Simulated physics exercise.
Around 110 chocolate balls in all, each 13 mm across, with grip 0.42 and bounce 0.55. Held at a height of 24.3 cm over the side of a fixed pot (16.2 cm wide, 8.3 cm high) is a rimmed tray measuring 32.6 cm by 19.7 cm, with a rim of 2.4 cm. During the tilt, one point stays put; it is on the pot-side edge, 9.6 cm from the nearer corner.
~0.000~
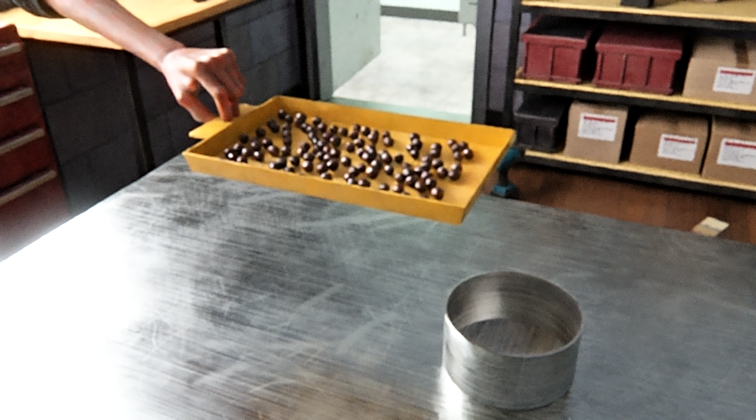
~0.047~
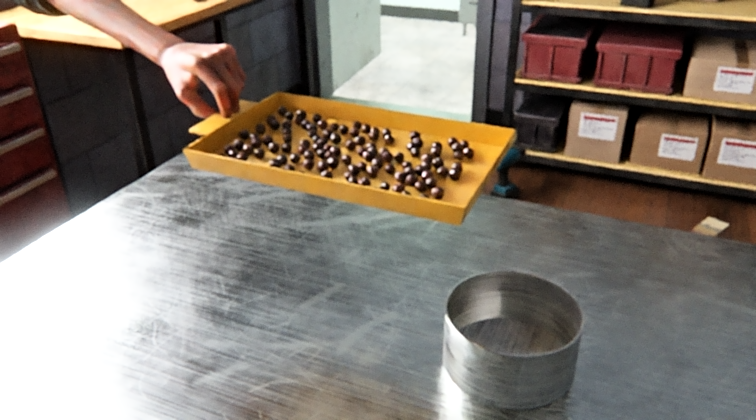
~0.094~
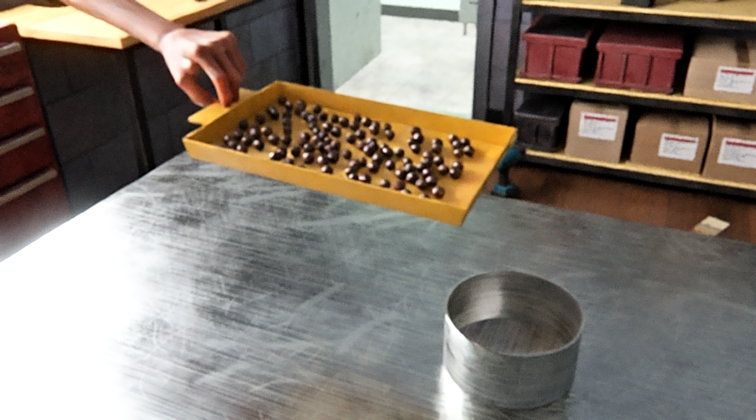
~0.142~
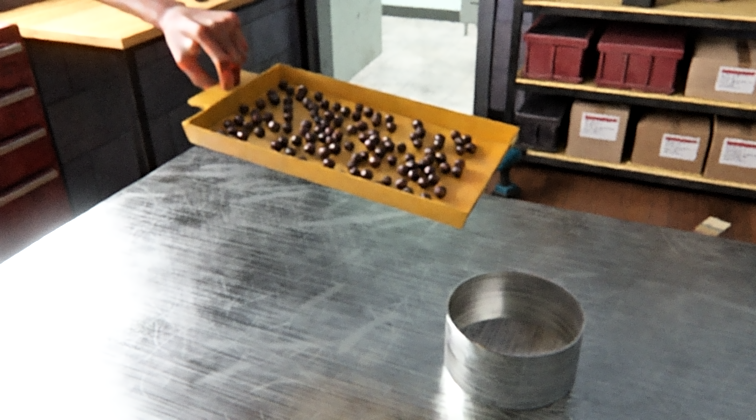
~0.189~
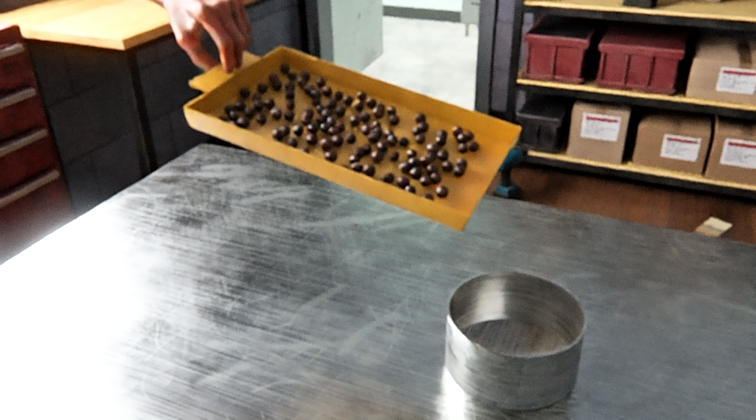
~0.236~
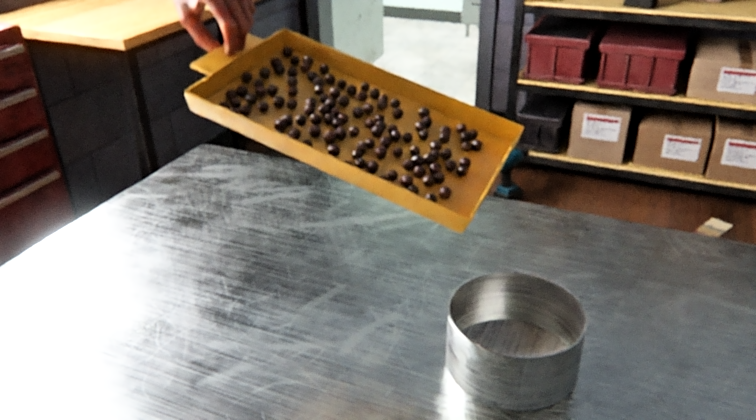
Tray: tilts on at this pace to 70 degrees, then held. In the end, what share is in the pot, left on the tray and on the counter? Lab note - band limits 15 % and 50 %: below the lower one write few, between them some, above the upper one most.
Pot = few; tray = most; counter = some.
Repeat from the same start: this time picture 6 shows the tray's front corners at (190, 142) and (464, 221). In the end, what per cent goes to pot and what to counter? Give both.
You'd end with pot at 0 and counter at 0.
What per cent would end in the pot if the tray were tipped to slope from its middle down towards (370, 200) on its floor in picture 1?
0 %.
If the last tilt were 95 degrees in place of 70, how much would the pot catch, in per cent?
It would be near 45 per cent.
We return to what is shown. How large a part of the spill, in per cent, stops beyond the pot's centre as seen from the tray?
Some 100 per cent.
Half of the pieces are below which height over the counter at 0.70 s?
The halfway mark is near 28 cm.
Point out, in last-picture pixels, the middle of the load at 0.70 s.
The middle of the load should be near (465, 172) then.
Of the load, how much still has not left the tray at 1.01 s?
Reading: Approx. 70%.
After 0.52 s, tilt 44 degrees; the tray holds 100 %, the pot 0 %.
After 0.70 s, tilt 61 degrees; the tray holds 95 %, the pot 0 %.
Then, at 1.01 s, tilt 70 degrees; the tray holds 70 %, the pot 5 %.
In the end, at 2.1 s, pot 10 %, tray 70 %, counter 25 %.
